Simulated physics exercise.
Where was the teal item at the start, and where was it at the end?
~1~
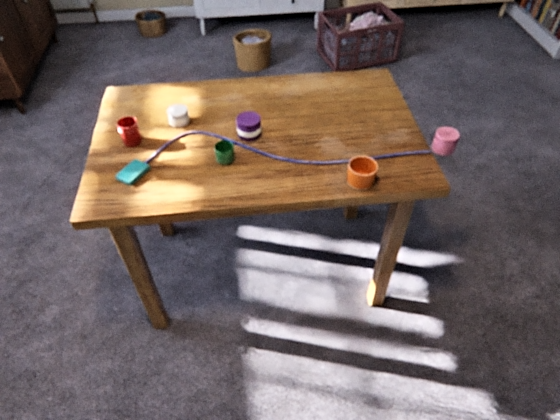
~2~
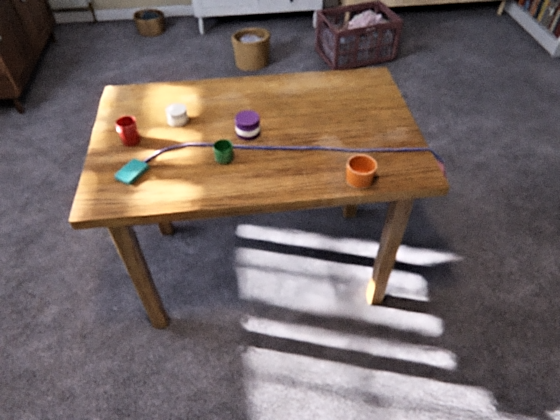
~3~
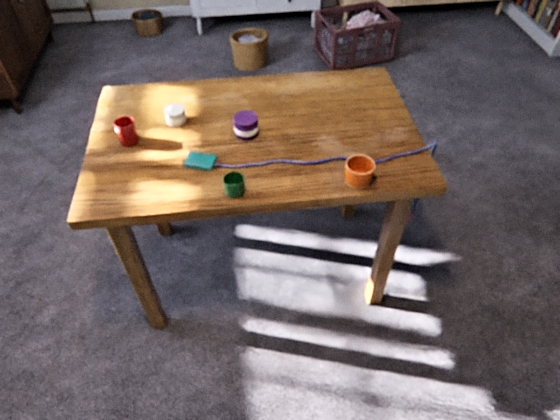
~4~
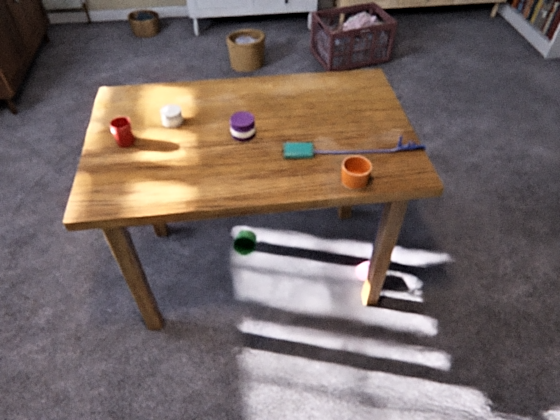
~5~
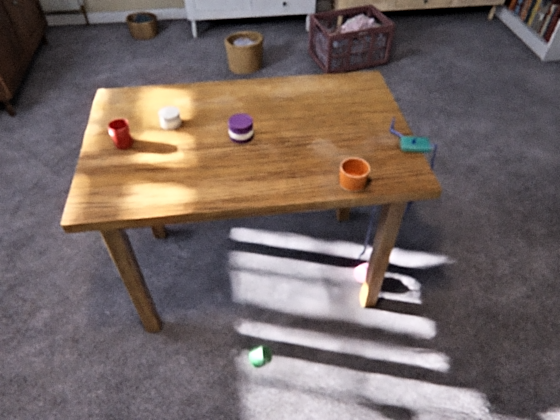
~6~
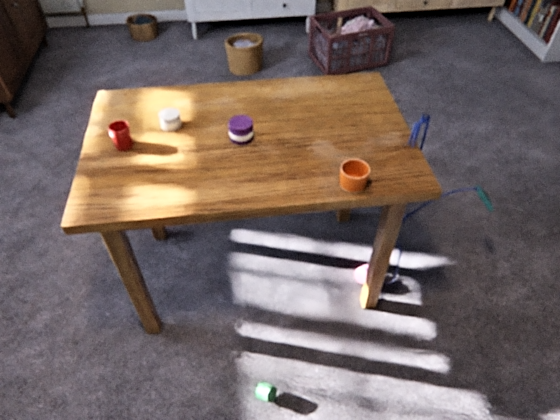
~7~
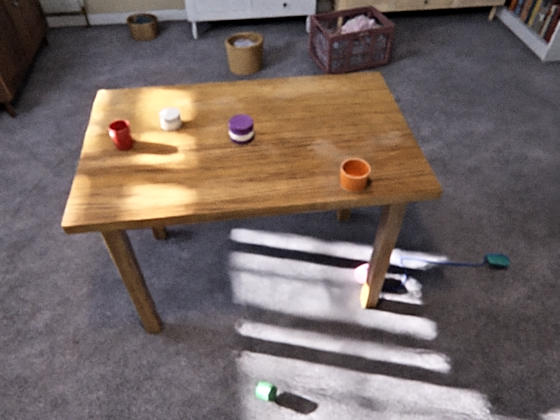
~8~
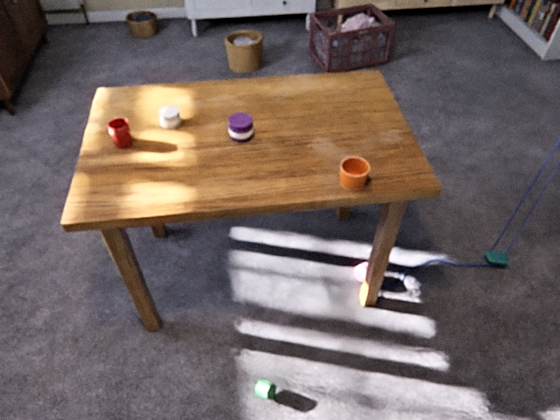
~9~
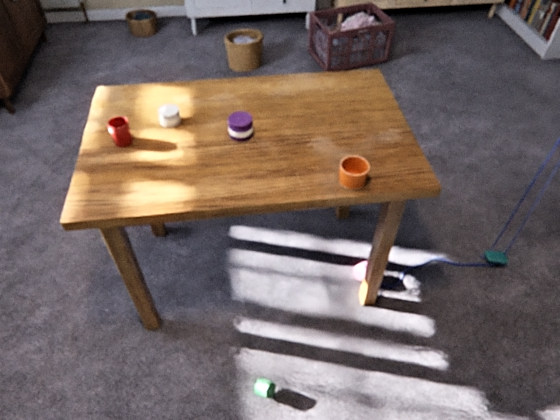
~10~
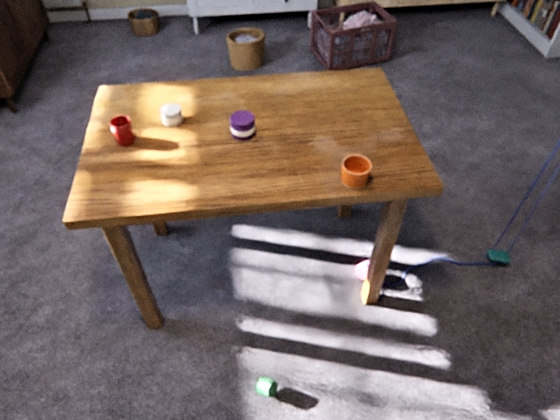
At the start it lay on the left part of the tabletop, near the red cup. By the end it was down on the carpet to the right of the table.
A pink object dropped off the right edge of a wooden table, pulling a thin cord and the flat teal item tied to it; the green cup tumbled off the front, the teal piece followed over the right side, and all three ended on the carpet.
